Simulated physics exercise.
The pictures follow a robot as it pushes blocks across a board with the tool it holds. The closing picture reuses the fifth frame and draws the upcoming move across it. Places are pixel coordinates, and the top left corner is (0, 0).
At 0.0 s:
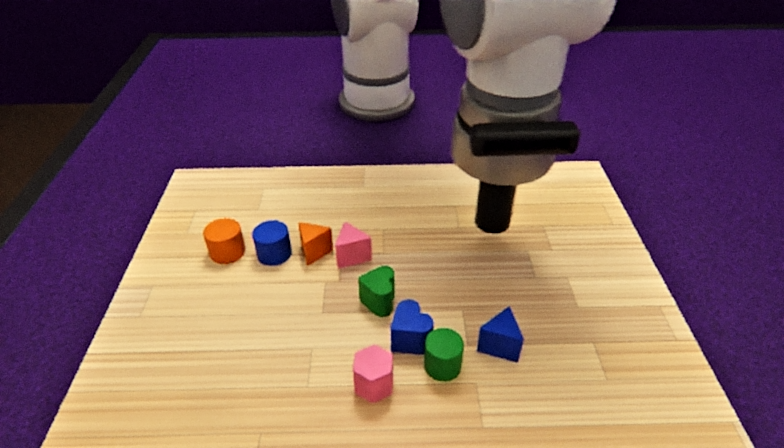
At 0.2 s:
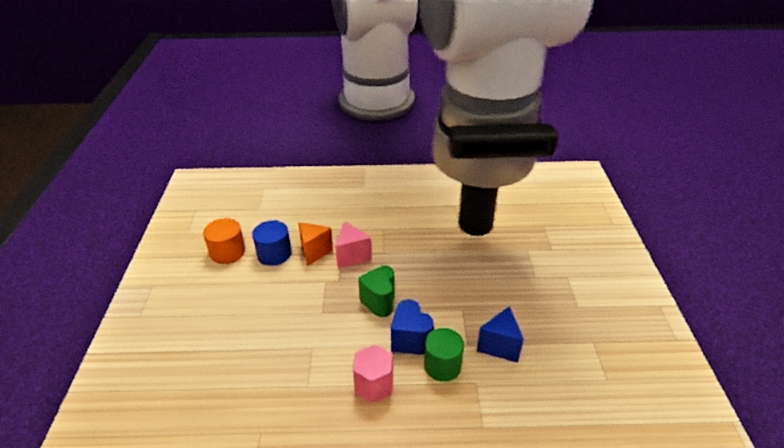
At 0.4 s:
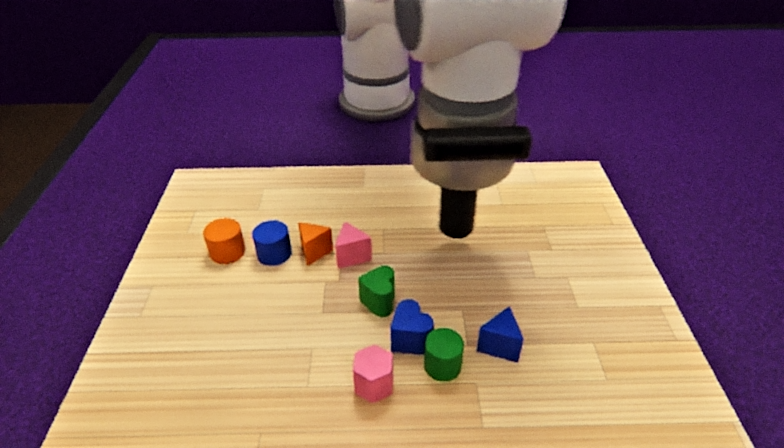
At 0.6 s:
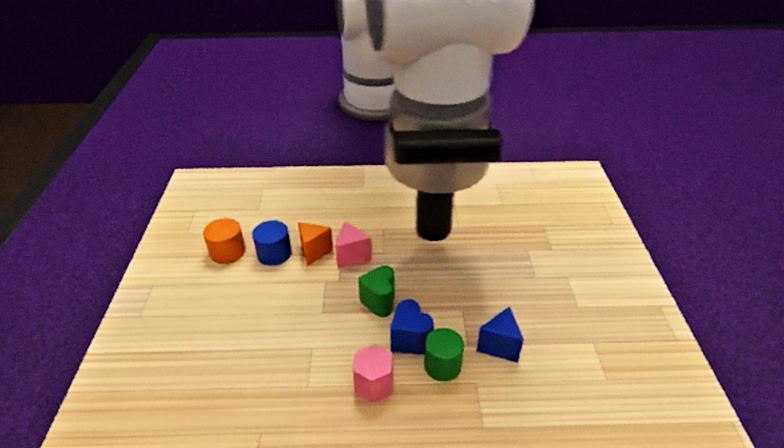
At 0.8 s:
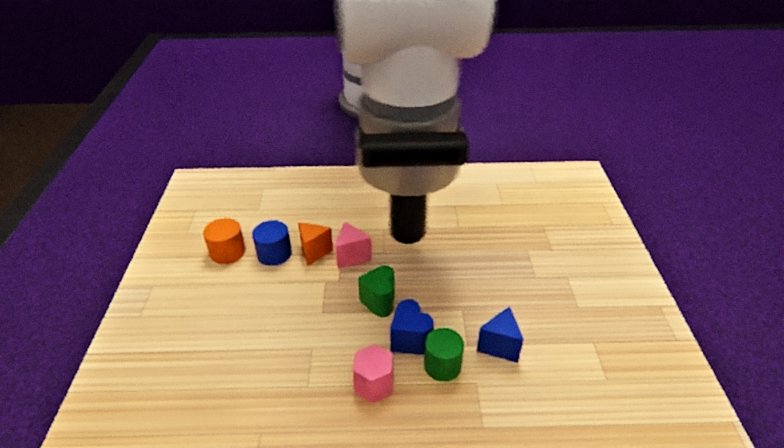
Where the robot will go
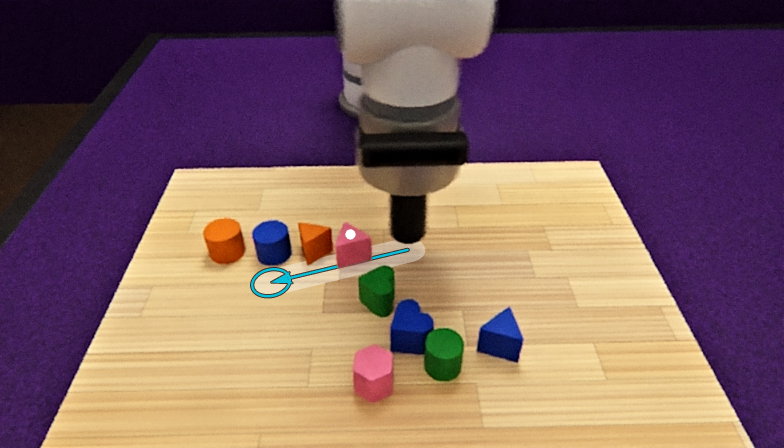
On a wooden board set on a purple surface, a robot arm with a black cylindrical tool glides steadily left above the far side, nearing the pink triangle, while the orange, blue, pink and green blocks remain still.
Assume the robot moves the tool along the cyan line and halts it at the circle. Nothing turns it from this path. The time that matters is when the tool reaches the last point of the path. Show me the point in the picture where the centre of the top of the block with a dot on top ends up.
Somewhere near (240, 251).
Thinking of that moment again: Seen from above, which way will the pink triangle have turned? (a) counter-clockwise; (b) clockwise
b
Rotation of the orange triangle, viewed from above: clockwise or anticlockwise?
Answer: Clockwise.
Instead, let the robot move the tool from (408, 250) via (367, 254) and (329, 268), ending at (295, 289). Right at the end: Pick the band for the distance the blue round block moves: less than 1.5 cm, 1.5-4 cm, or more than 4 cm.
Distance: Less than 1.5 cm.
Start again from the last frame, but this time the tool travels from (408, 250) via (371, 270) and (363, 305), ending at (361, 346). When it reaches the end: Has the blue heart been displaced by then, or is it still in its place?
It is shoved along.
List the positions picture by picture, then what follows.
Tool tip (492, 224); block tops, blue round block (270, 231); orange triangle (311, 230); pink triangle (350, 234); green heart (379, 279), in the first picture.
Tool (475, 226); blocks unchanged, in the second picture.
Tool (456, 229); blocks unchanged, in the third picture.
Tool (433, 231); blocks unchanged, in the fourth picture.
Tool (408, 234); blue round block (270, 231); orange triangle (311, 230); pink triangle (350, 234); green heart (379, 279), in the fifth picture.
Path on the board, straight from (408, 250) to (271, 282); the dot is on the pink triangle.
On the path given first. One third of the way, tool (361, 244); orange triangle (308, 230); pink triangle (331, 237), turned 45° clockwise.
Two thirds of the way, tool (316, 255); blue round block (263, 230); orange triangle (299, 227), turned 25° clockwise; pink triangle (286, 245), turned 60° clockwise.
At the end, tool (268, 266); blue round block (261, 230); orange triangle (299, 227), turned 25° clockwise; pink triangle (240, 251), turned 80° clockwise; green heart in place.
